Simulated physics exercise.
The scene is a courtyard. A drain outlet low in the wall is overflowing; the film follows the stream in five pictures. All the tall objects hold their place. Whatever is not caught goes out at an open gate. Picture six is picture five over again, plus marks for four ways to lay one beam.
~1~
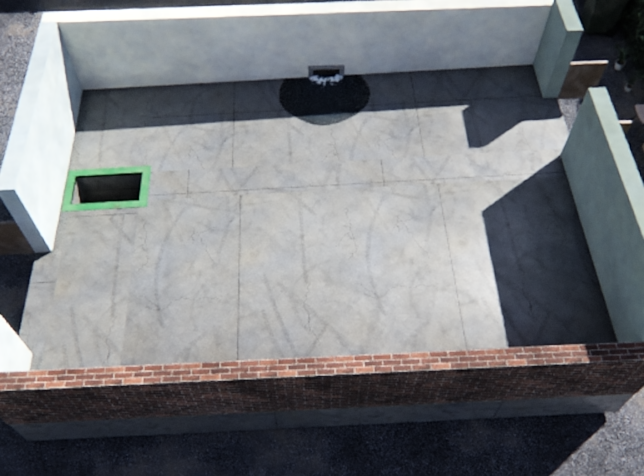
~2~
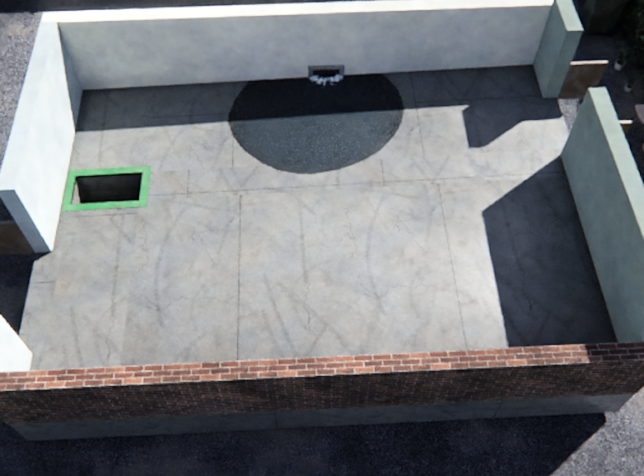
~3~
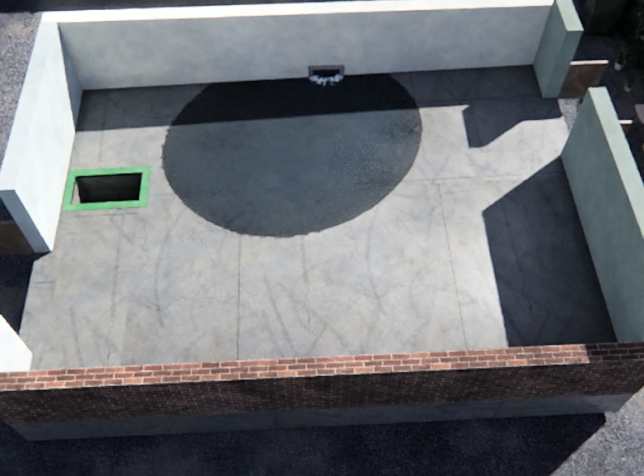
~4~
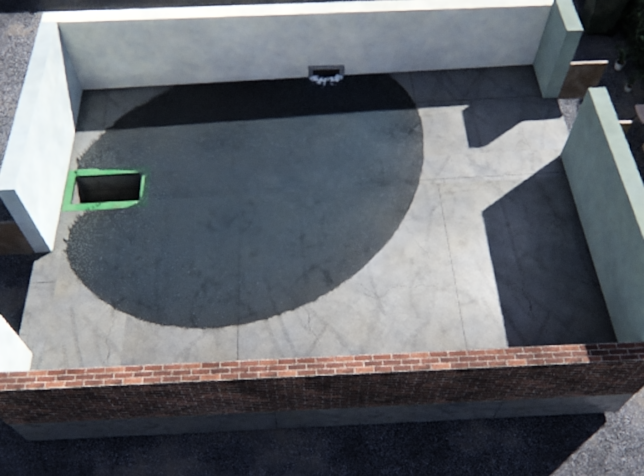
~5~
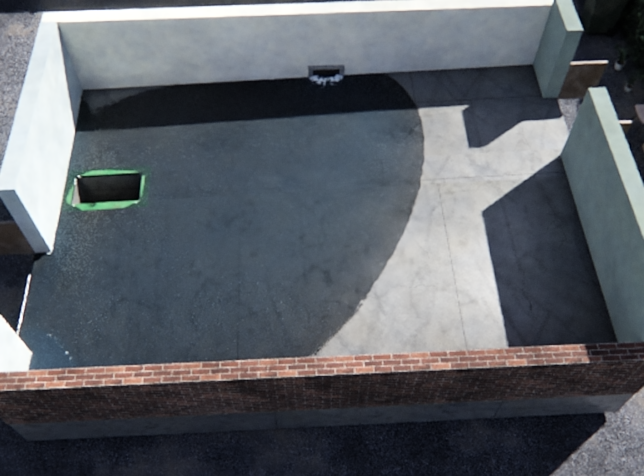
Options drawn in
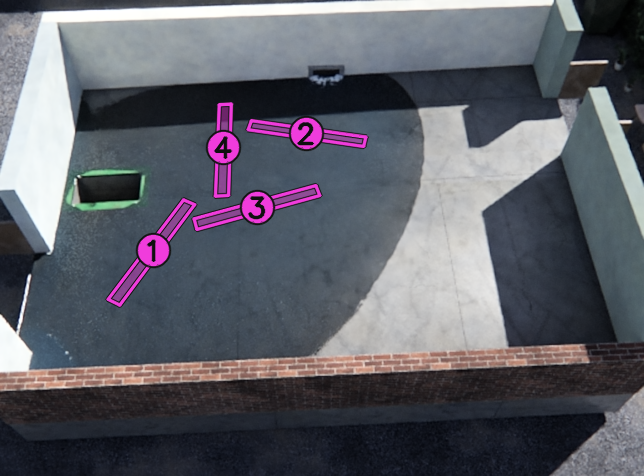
A dark sheet of water spreads across the pale grey floor of a walled courtyard, seen from high above by a still camera. White walls stand at the back and sides, a brick-topped wall crosses the front, and a green-rimmed gully sits at left. From a small outfall in the back wall, the water widens toward the lower left, surrounds the gully and reaches the front wall.
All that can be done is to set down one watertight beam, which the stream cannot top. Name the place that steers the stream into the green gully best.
Take 2.
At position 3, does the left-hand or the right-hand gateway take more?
The left gate.
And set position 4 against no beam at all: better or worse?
Position 4 is worse.
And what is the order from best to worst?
Best to worst: 2, 3, 1, 4.
On the marked copy, 1 from (113, 302) to (189, 202); 2 from (249, 125) to (364, 141); 3 from (195, 224) to (317, 190); 4 from (221, 195) to (225, 104).
Choosing 1, about 27 % of the stream runs into the green gully, about 73 % out by the gates.
Choosing 2, about 62 % of the stream runs into the green gully, about 38 % out by the gates.
Choosing 3, about 42 % of the stream runs into the green gully, about 58 % out by the gates.
Choosing 4, about 8 % of the stream runs into the green gully, about 92 % out by the gates.
